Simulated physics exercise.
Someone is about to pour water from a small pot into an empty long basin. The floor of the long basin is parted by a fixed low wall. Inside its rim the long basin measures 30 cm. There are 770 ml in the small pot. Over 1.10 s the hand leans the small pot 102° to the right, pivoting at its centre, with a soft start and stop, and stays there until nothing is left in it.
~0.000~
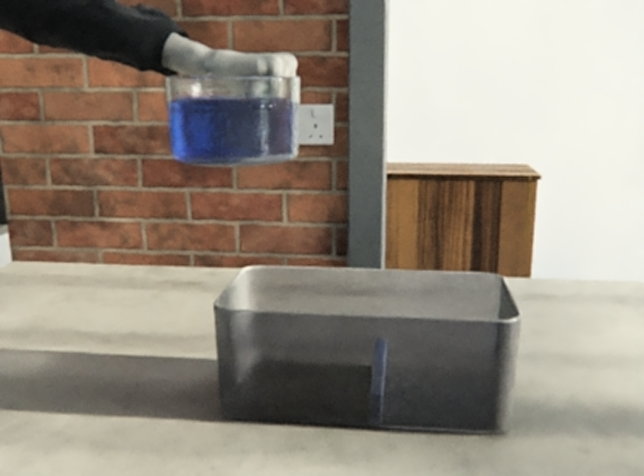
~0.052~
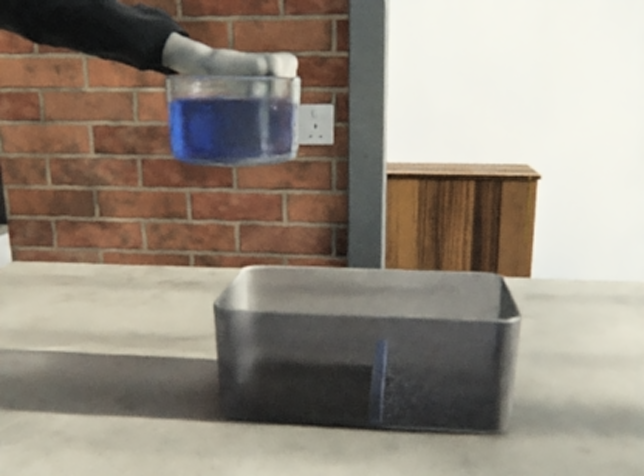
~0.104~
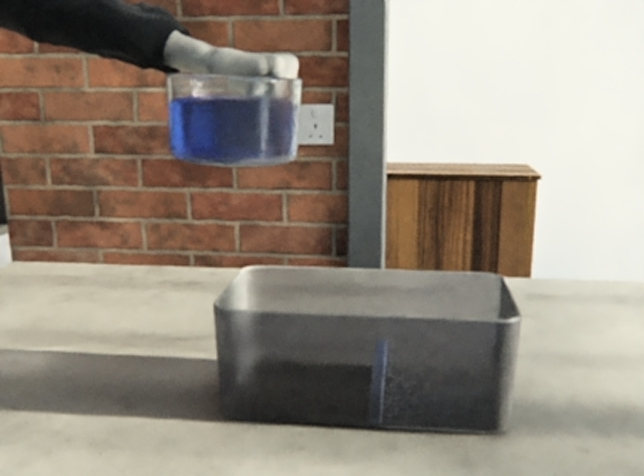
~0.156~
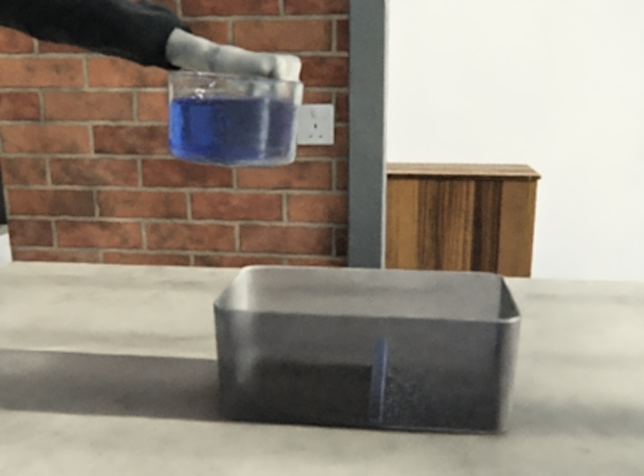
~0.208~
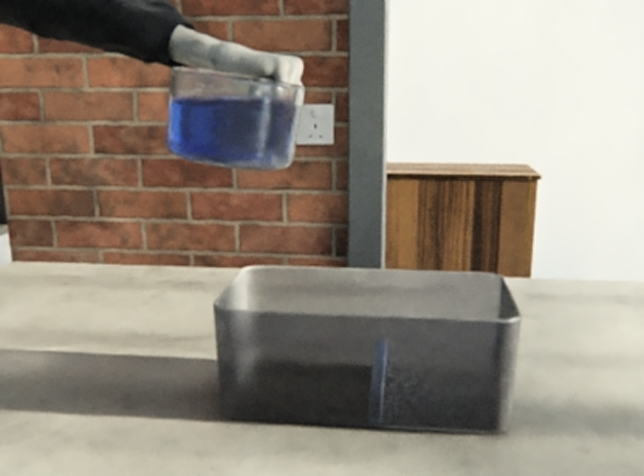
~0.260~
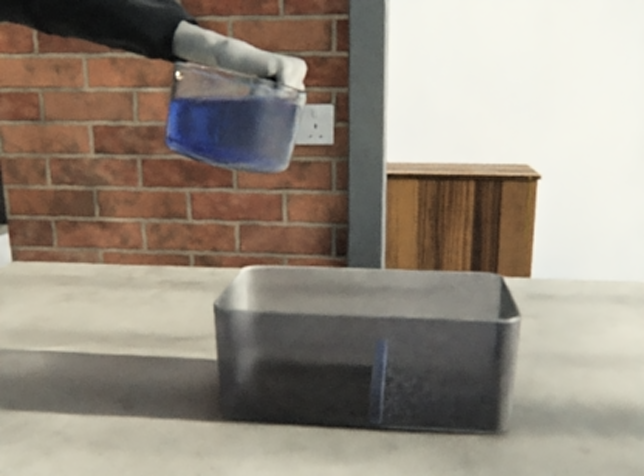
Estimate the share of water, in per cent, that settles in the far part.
The far part has some 46 per cent.
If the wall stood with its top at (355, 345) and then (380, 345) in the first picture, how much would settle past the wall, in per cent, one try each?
First 65, then 40 per cent.
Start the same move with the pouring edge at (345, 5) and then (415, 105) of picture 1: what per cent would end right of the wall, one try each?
First 80, then 60 per cent.
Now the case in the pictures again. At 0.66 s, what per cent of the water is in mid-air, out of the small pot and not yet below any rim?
Some 28 per cent.
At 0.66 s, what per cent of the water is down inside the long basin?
About 4 per cent.
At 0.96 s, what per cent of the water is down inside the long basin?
Near 66 in a hundred.
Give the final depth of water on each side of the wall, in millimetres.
Some 18 mm on the left and 18 mm on the right.
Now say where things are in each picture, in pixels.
Tilt 0°; pouring edge (298, 79); surface from (175, 99) to (296, 99); the long basin's rim runs from (230, 287) to (511, 297); the wall's top is at (379, 365), in the first picture.
Tilt 1°; pouring edge (298, 80); surface from (176, 99) to (296, 100), in the second picture.
Tilt 2°; pouring edge (299, 82); surface from (176, 99) to (297, 100), in the third picture.
Tilt 5°; pouring edge (301, 85); surface from (177, 98) to (298, 100), in the fourth picture.
Tilt 9°; pouring edge (303, 90); surface from (178, 99) to (299, 101), in the fifth picture.
Tilt 13°; pouring edge (305, 96); surface from (178, 100) to (302, 102), in the sixth picture.
After 0.66 s the tilt is 67° and 67 per cent is still to pour, 4 is left of the wall and 0 right of it.
After 0.96 s the tilt is 98° and 16 per cent is still to pour, 23 is left of the wall and 43 right of it.
After 1.26 s the tilt is 102° and 1 per cent is still to pour, 48 is left of the wall and 46 right of it.
After 1.60 s the tilt is 102° and 0 per cent is still to pour, 52 is left of the wall and 46 right of it.
In the end 52 per cent lies left of the wall, 46 right of it and 1 outside.
